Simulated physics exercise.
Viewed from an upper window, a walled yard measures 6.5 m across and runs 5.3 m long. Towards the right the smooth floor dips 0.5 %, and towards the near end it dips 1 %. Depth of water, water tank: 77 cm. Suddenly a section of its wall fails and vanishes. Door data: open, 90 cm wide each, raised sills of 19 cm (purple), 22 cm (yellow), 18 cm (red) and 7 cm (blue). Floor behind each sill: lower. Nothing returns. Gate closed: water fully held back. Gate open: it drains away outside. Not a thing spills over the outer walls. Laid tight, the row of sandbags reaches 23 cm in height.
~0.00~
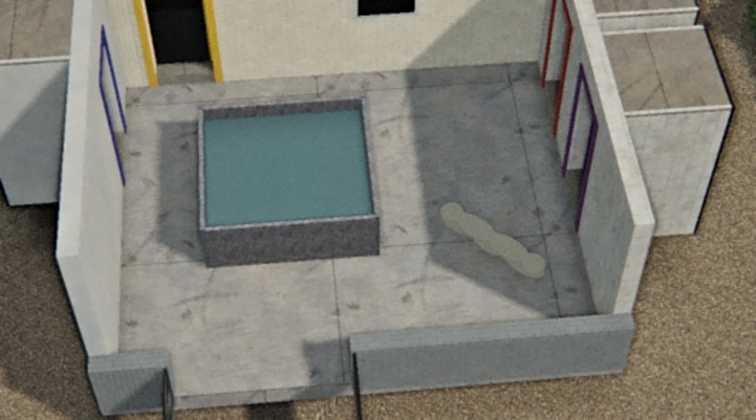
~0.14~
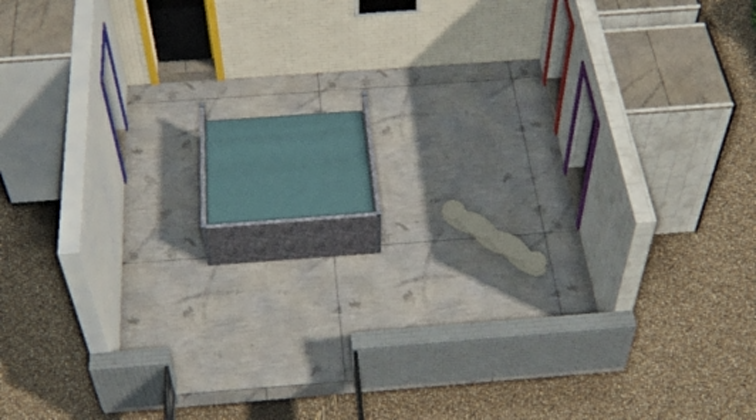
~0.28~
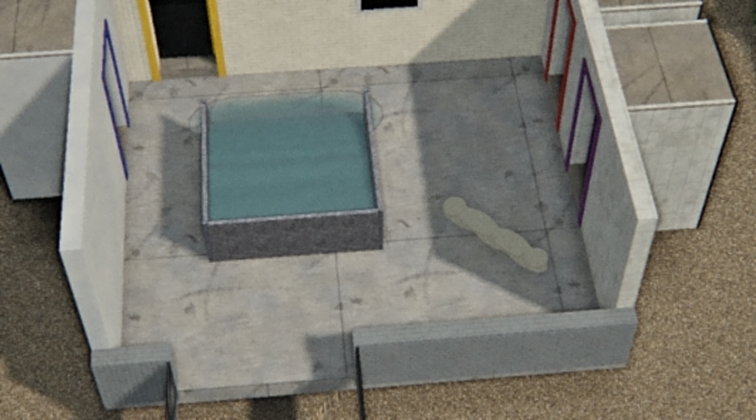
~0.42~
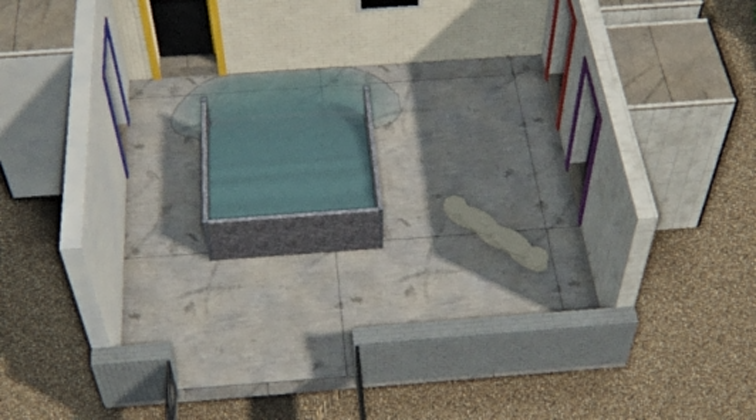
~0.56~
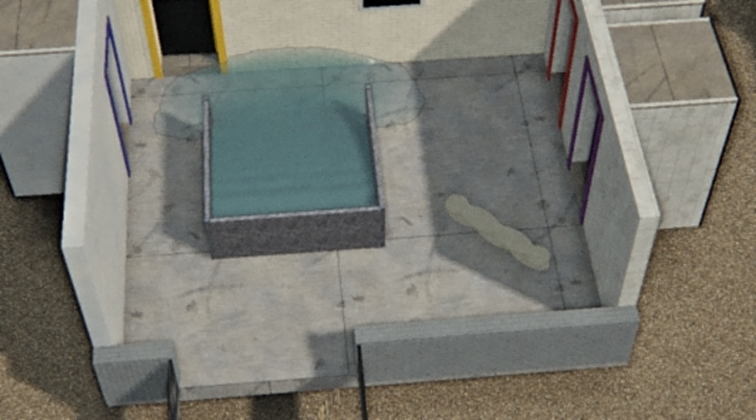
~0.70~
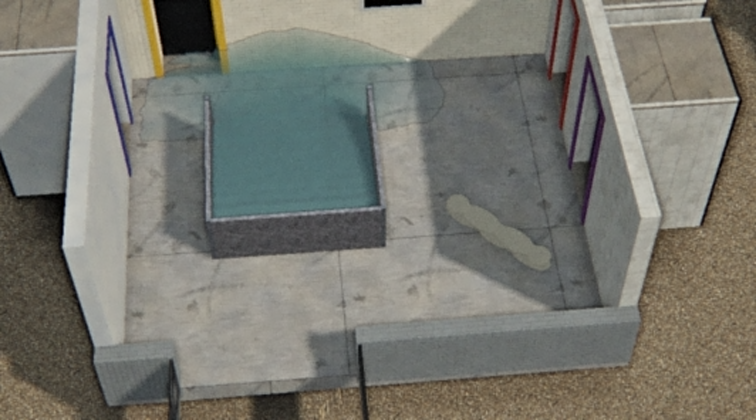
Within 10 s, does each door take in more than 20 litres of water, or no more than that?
At the end, the purple door undershoots the limit; the yellow door overshoots the limit; the red door overshoots the limit; the blue door overshoots the limit.
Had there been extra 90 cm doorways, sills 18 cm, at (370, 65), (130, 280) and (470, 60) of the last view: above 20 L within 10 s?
In turn: Beyond it, short of it, short of it.
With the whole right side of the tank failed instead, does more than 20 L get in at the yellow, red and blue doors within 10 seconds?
Here's how it goes: Yellow falls short, red exceeds it, blue exceeds it.
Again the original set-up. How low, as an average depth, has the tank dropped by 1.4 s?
The mean depth is some 39 cm.
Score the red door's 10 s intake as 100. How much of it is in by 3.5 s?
About 80 per cent.
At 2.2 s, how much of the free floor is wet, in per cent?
Wet share: Near 40 percent.
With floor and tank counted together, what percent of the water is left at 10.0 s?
72 %.
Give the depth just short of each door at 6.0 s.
Depths: Purple door 9 cm, yellow door 8 cm, red door 12 cm, blue door 9 cm.
After 1.4 s water covers 20 % of the floor and is deepest (56 cm) near (285, 72); purple door not reached, yellow door 34 cm at the sill, 19 L in, red door not reached, blue door 3 cm at the sill, 0 L in.
After 2.2 s water covers 40 % of the floor and is deepest (51 cm) near (133, 82); purple door not reached, yellow door 34 cm at the sill, 57 L in, red door 32 cm at the sill, 9 L in, blue door 19 cm at the sill, 8 L in.
After 3.5 s water covers 65 % of the floor and is deepest (28 cm) near (541, 73); purple door 15 cm at the sill, 0 L in, yellow door 26 cm at the sill, 98 L in, red door 29 cm at the sill, 93 L in, blue door 18 cm at the sill, 96 L in.
After 6.0 s water covers 90 % of the floor and is deepest (24 cm) near (600, 339); purple door 9 cm at the sill, 0 L in, yellow door 8 cm at the sill, 104 L in, red door 12 cm at the sill, 119 L in, blue door 9 cm at the sill, 152 L in.
After 10.0 s water covers 95 % of the floor and is deepest (14 cm) near (528, 245); purple door 12 cm at the sill, 0 L in, yellow door 9 cm at the sill, 104 L in, red door 11 cm at the sill, 119 L in, blue door 8 cm at the sill, 159 L in.
